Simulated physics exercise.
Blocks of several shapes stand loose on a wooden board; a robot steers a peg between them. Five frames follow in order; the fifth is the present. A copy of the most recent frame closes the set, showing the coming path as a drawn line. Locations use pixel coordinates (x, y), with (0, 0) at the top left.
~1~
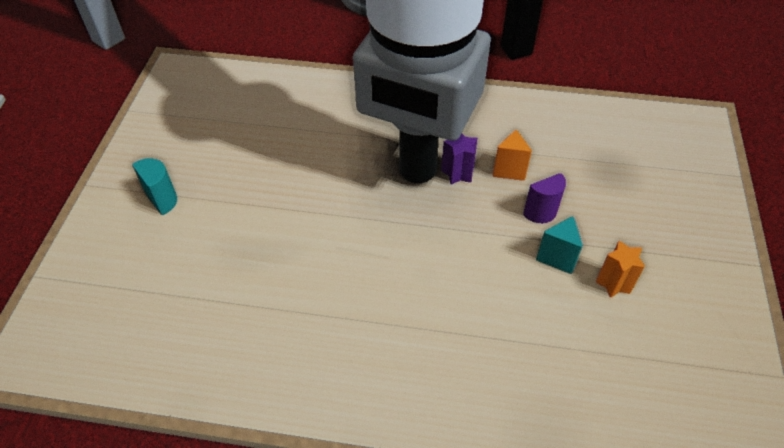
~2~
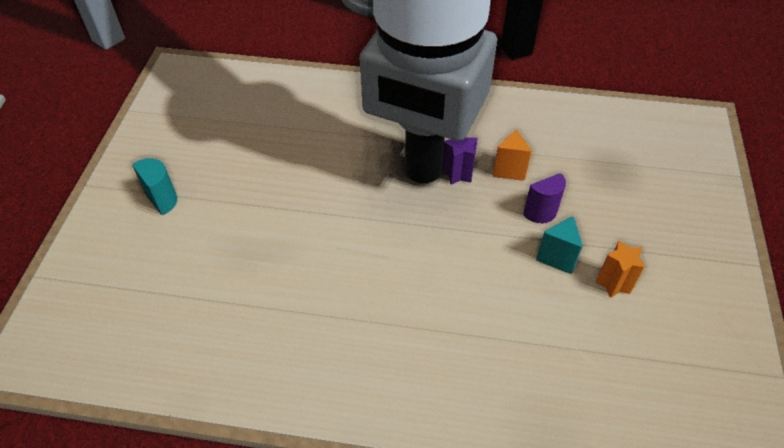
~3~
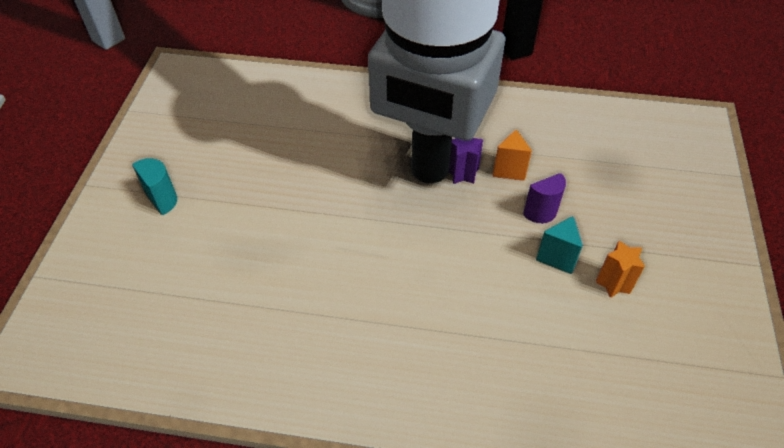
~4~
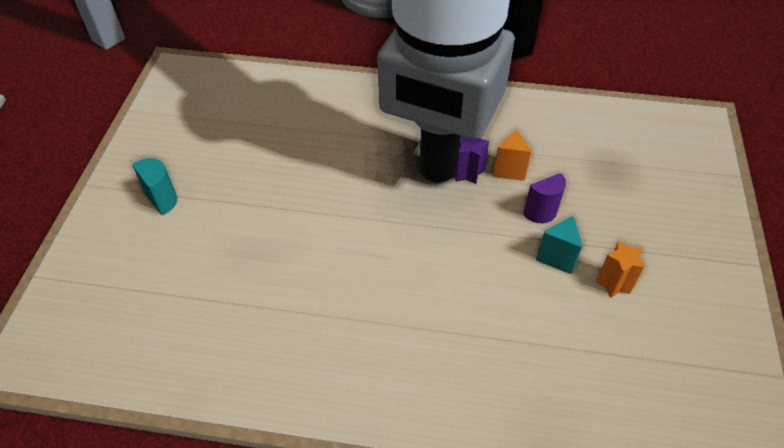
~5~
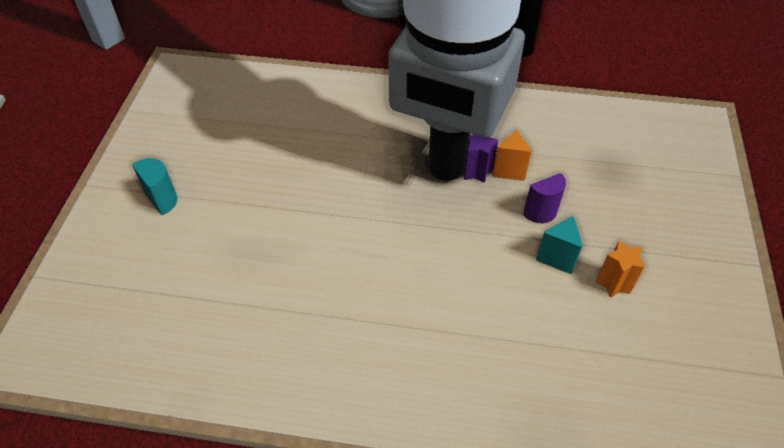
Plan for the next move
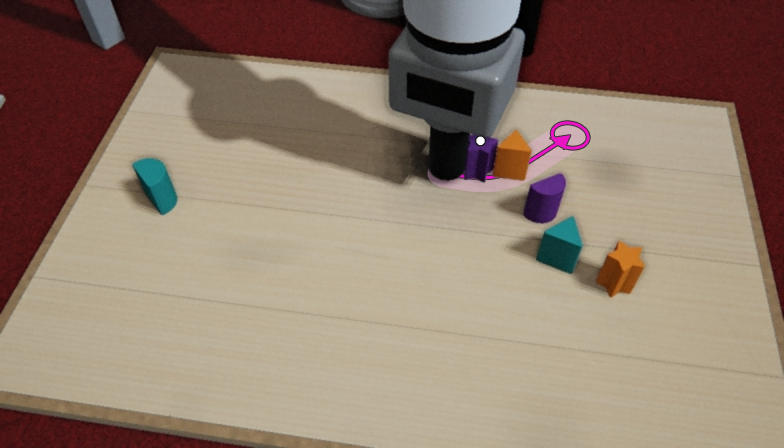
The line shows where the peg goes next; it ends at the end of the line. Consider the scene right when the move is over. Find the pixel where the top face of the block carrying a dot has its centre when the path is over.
About (607, 118).
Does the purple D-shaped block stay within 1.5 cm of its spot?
Yes, that is how it ends up.
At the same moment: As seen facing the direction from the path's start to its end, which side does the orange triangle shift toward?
The right.
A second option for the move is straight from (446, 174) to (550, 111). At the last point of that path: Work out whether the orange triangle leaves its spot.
It is shoved along.
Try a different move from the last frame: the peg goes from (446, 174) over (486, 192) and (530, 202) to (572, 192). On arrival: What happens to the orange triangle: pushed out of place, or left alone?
It is shoved along.
The line goes from (446, 174) via (496, 176) and (536, 157), ending at (570, 135); the dot is on the purple star block.
What follows on the original path. One third of the way, peg at (498, 171); purple star block at (532, 141); orange triangle at (560, 141).
Two thirds of the way, peg at (538, 152); purple star block at (575, 127); orange triangle at (602, 132).
At the end, peg at (572, 130); purple star block at (607, 118), turned 45° clockwise; orange triangle at (624, 134), turned 35° clockwise; purple D-shaped block unmoved.
